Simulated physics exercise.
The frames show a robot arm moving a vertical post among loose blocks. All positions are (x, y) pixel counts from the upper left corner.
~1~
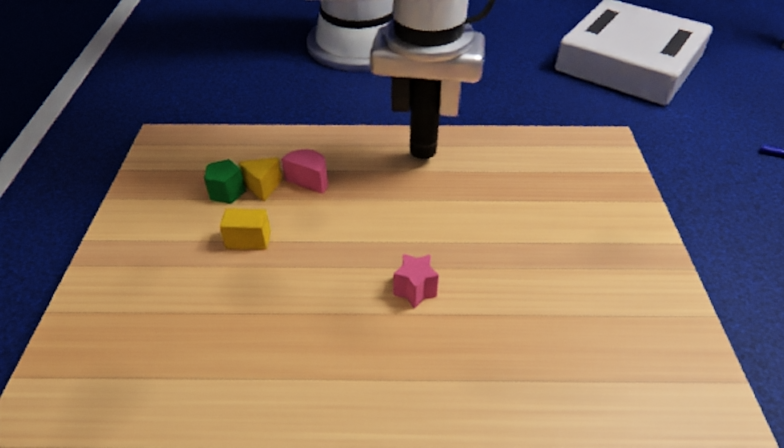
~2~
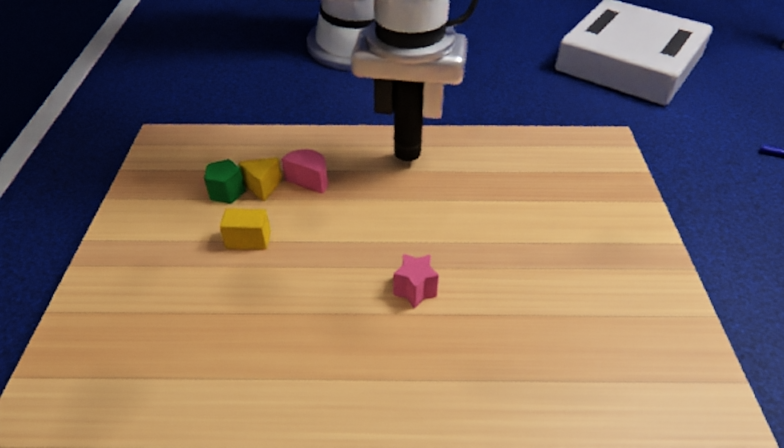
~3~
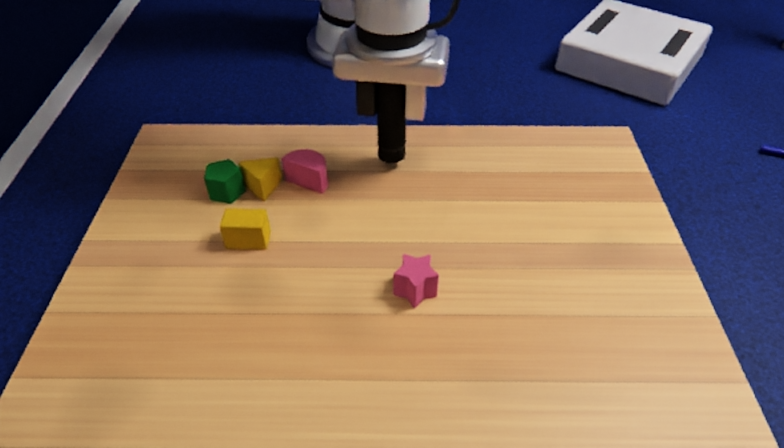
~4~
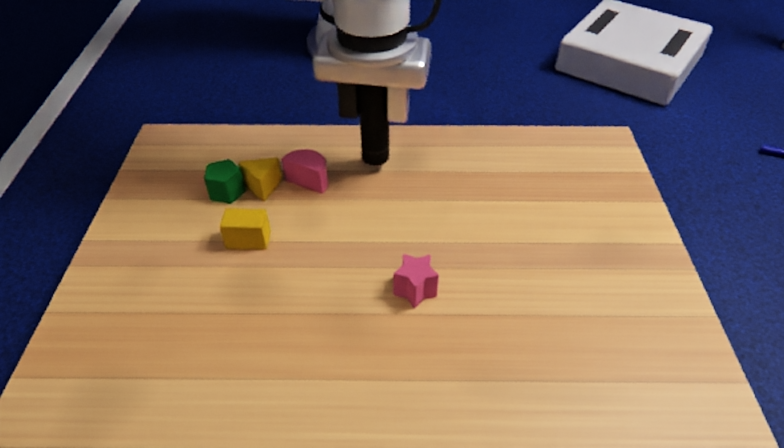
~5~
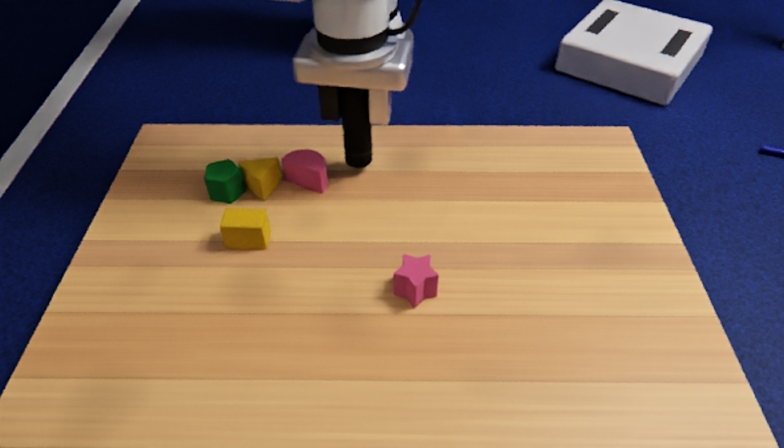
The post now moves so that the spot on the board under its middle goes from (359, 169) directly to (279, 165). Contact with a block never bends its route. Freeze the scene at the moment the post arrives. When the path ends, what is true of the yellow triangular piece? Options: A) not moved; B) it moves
That would be A.
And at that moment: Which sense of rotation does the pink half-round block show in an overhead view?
It swings round anticlockwise.
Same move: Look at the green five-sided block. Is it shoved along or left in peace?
At the moment the path ends, the green five-sided block still stands where it did.
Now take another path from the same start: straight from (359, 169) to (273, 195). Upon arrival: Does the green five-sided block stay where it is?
No, I don't think so.
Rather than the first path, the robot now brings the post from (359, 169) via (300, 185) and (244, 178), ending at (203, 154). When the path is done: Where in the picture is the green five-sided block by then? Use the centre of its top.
The spot you're after is about (177, 173) in the image.
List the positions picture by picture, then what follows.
The first frame shows post tip at (423, 152); block tops, green five-sided block at (221, 170); yellow triangular piece at (259, 166); pink half-round block at (307, 158).
The second frame shows post at (408, 154); blocks unchanged.
The third frame shows post at (392, 156); blocks unchanged.
The fourth frame shows post at (375, 158); blocks unchanged.
The fifth frame shows post at (359, 160); green five-sided block at (221, 170); yellow triangular piece at (259, 166); pink half-round block at (307, 158).
The first path, step by step. Halfway along, post at (318, 158); pink half-round block at (299, 161), turned 15° anticlockwise.
At the end, post at (277, 157); green five-sided block in place; yellow triangular piece in place; pink half-round block at (296, 163), turned 25° anticlockwise.
